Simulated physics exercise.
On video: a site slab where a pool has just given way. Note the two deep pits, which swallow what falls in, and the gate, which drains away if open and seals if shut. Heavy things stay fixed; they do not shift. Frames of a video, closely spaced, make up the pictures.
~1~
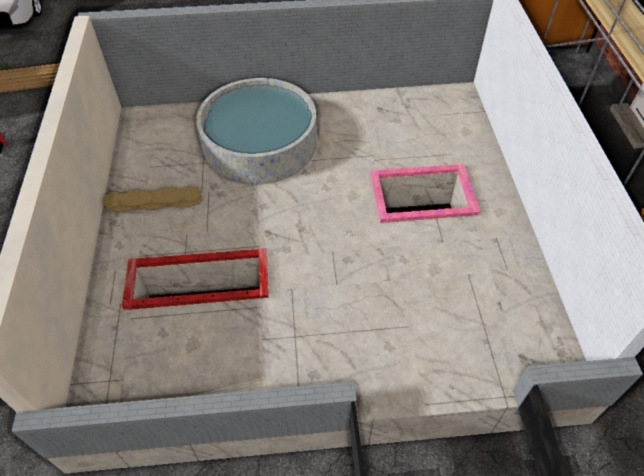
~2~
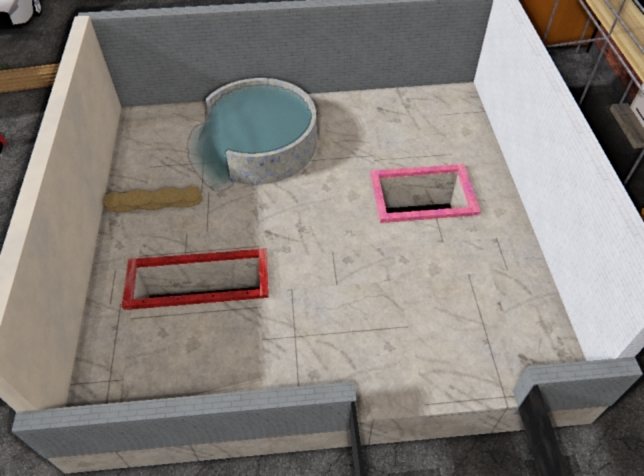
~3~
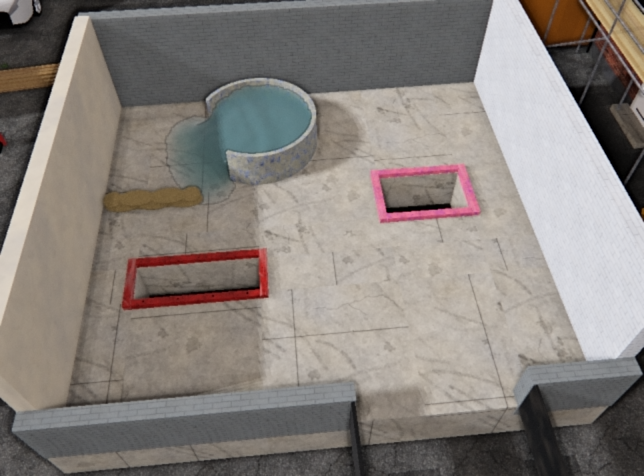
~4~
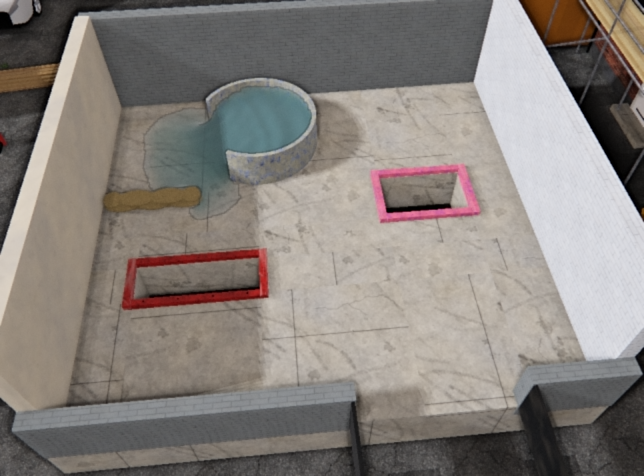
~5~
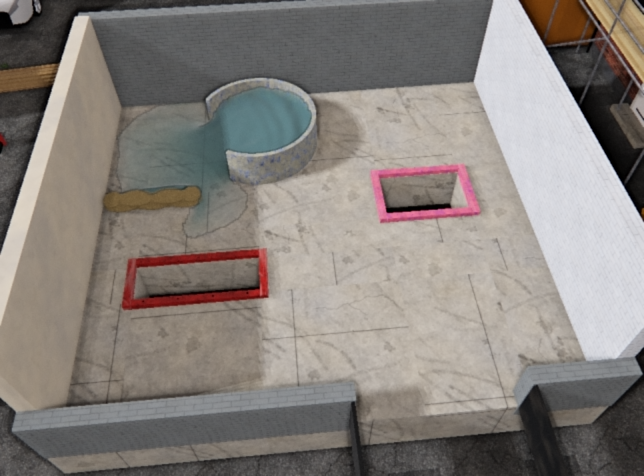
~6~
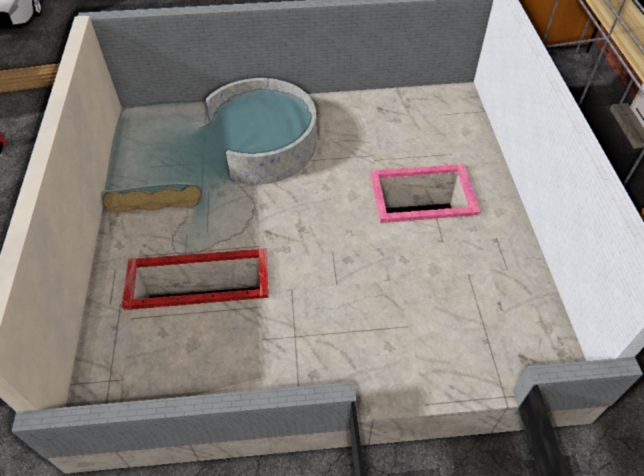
Water pouring from a gap in a round pool's left side, spreading across a walled slab around a low tan strip.
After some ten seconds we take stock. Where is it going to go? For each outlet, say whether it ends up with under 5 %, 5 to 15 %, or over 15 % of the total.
The gate gets shy of five per cent; the red pit gets shy of five per cent; the pink pit gets shy of five per cent.
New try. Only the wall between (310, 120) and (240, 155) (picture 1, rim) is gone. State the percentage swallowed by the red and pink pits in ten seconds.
In per cent: Red 4, pink 6.
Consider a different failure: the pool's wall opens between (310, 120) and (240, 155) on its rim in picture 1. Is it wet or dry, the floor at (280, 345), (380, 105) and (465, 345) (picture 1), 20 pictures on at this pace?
Going point by point: Waterlogged, left unwetted, waterlogged.
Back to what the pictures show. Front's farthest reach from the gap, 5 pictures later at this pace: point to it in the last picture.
Near (88, 293).
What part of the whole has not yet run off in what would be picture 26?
I make it 100 per cent.
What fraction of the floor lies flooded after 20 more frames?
My guess is around 30 in a hundred.
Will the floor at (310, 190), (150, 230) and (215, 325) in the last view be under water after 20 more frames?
In that order, the three spots are high and dry, soaked and high and dry.
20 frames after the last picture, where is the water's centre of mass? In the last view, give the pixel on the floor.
I'd mark it close to (189, 163).
A moment on, water covers 15 % of the floor; the gate 0 %, the red pit 0 %, the pink pit 0 %.
Next, water covers 20 % of the floor; the gate 0 %, the red pit 0 %, the pink pit 0 %.
Then, water covers 30 % of the floor; the gate 0 %, the red pit 1 %, the pink pit 0 %.
Later, water covers 65 % of the floor; the gate 0 %, the red pit 1 %, the pink pit 0 %.
In the end, water covers 90 % of the floor; the gate 1 %, the red pit 1 %, the pink pit 0 %.
